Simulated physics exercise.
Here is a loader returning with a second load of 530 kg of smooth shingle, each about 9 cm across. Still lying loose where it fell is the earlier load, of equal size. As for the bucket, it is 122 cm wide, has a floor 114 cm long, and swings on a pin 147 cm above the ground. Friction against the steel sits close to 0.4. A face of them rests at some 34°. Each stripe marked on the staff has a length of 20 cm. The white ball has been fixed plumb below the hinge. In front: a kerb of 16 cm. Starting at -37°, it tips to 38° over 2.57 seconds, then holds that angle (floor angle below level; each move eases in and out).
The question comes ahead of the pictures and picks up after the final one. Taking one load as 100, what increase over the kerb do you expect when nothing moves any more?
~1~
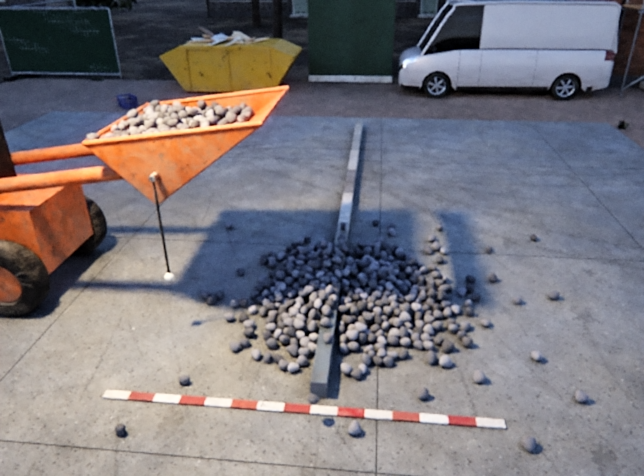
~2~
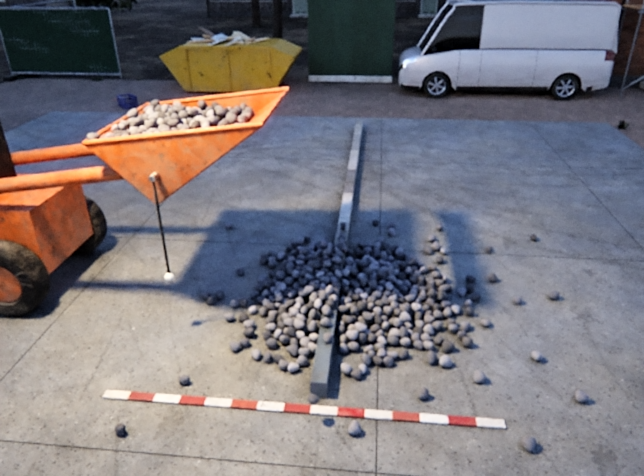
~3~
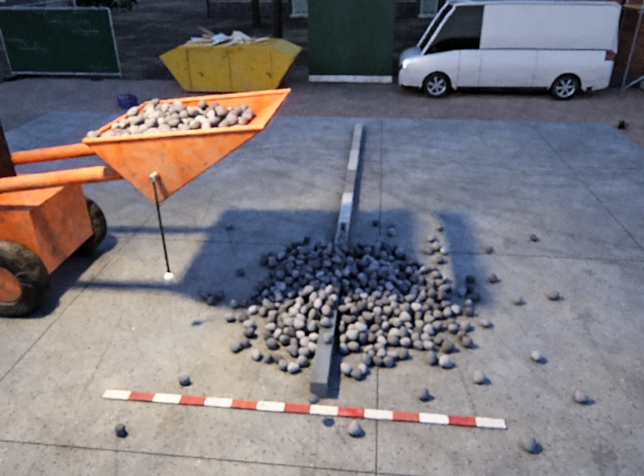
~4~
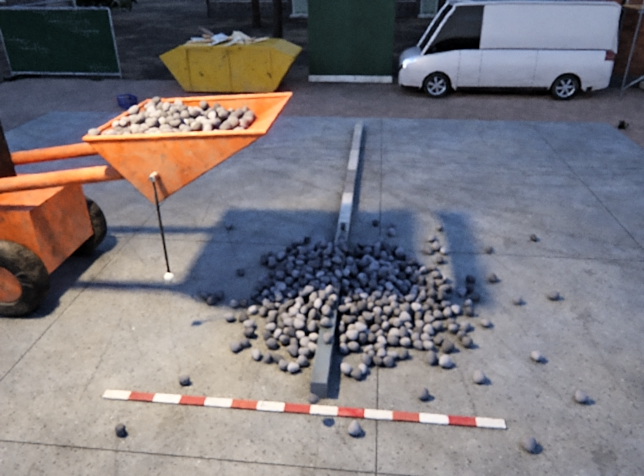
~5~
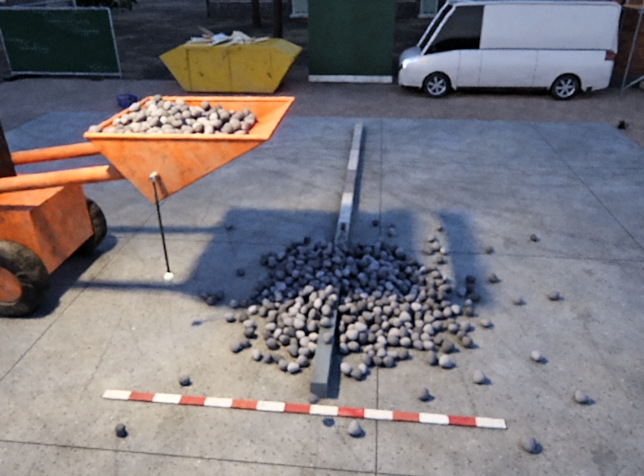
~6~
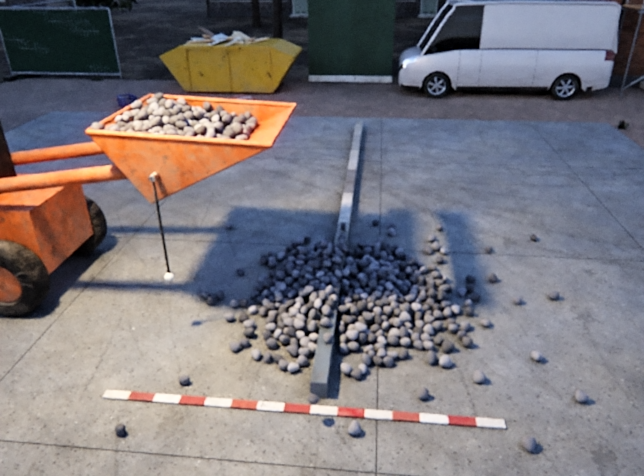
26 out of 100.
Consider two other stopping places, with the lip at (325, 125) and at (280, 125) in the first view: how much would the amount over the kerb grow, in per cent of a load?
About 90 per cent for the first, 45 per cent for the second.
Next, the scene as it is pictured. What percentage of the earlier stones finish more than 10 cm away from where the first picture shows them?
I'd say roughly 15 per cent of them.
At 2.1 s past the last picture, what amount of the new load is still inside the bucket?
Roughly 15 parts in a hundred of the load.
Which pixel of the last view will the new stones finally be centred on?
The centre sits about (308, 280).
Then, 1.3 s after the last picture the floor is at 26°; in per cent of one load, 97 in the bucket, 49 on this side of the kerb, 54 over the kerb; the foremost stones are at (527, 308).
Then, 2.1 s after the last picture the floor is at 38°; in per cent of one load, 16 in the bucket, 120 on this side of the kerb, 64 over the kerb; the foremost stones are at (527, 308).
Then, 2.4 s after the last picture the floor is at 38°; in per cent of one load, 0 in the bucket, 124 on this side of the kerb, 76 over the kerb; the foremost stones are at (527, 308).
Then, 5.2 s after the last picture the floor is at 38°; in per cent of one load, 0 in the bucket, 119 on this side of the kerb, 81 over the kerb; the foremost stones are at (527, 308). Net gain over the kerb, 26.
